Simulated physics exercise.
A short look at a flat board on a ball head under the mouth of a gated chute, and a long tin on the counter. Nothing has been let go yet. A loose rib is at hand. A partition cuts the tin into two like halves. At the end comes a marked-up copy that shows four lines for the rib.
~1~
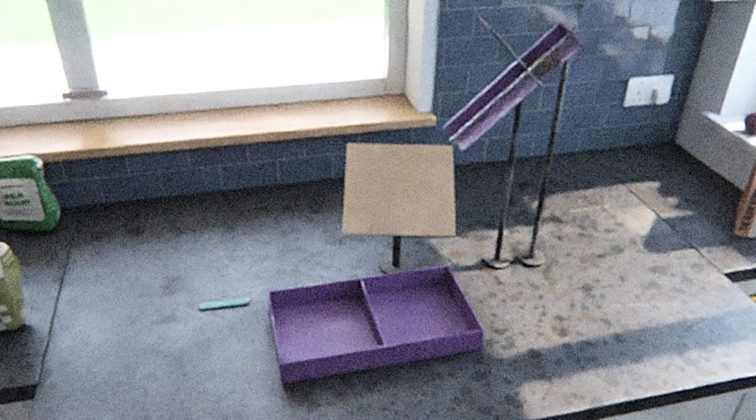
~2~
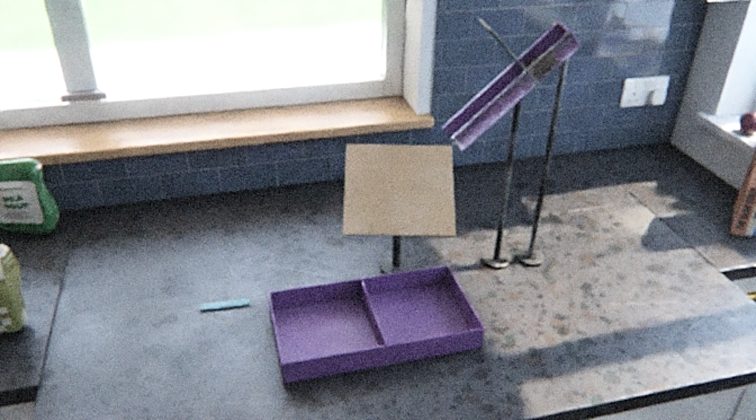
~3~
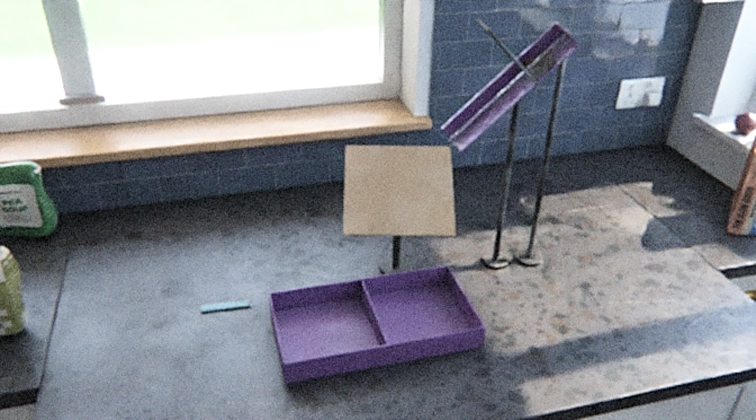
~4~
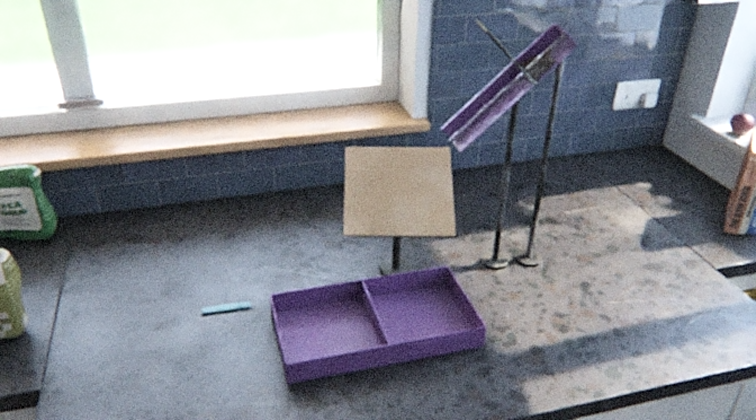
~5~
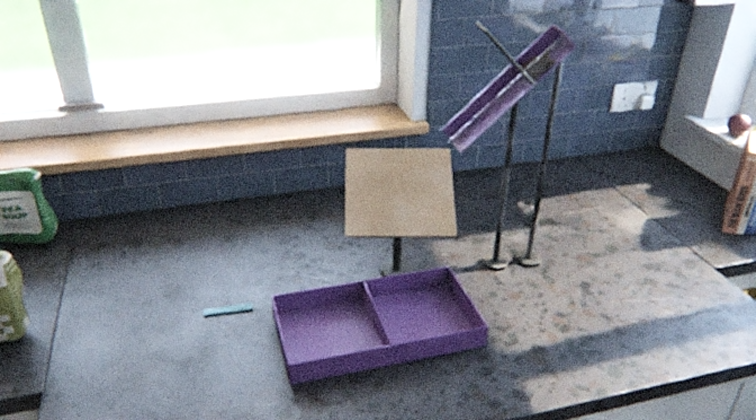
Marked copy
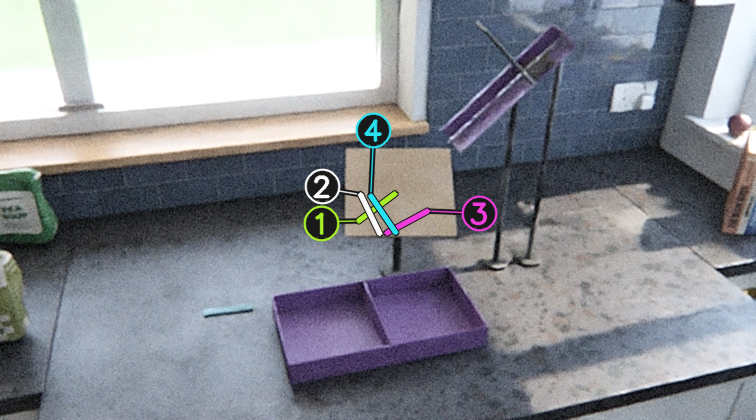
On a dark countertop by a window, a purple chute on thin stands slopes down toward a tilted tan board, with a divided purple tray in front and a small teal strip to the left; nothing visibly moves apart from a slight shift in the view.
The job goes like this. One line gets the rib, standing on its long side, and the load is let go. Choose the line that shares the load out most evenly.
Choose 1.
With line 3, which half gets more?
More lands on the left.
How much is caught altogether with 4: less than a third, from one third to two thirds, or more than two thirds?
Line 4 gives more than two thirds.
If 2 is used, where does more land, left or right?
Right.
On the marked copy, line 1 from (394, 193) to (358, 220); line 2 from (360, 194) to (379, 233); line 3 from (427, 211) to (386, 233); line 4 from (370, 195) to (395, 232).
For line 1, of what is caught, about two thirds in the left half, about a third in the right.
For line 2, of what is caught, about a quarter in the left half, most in the right.
For line 3, of what is caught, nearly all in the left half, a small part in the right.
For line 4, of what is caught, a small part in the left half, nearly all in the right.
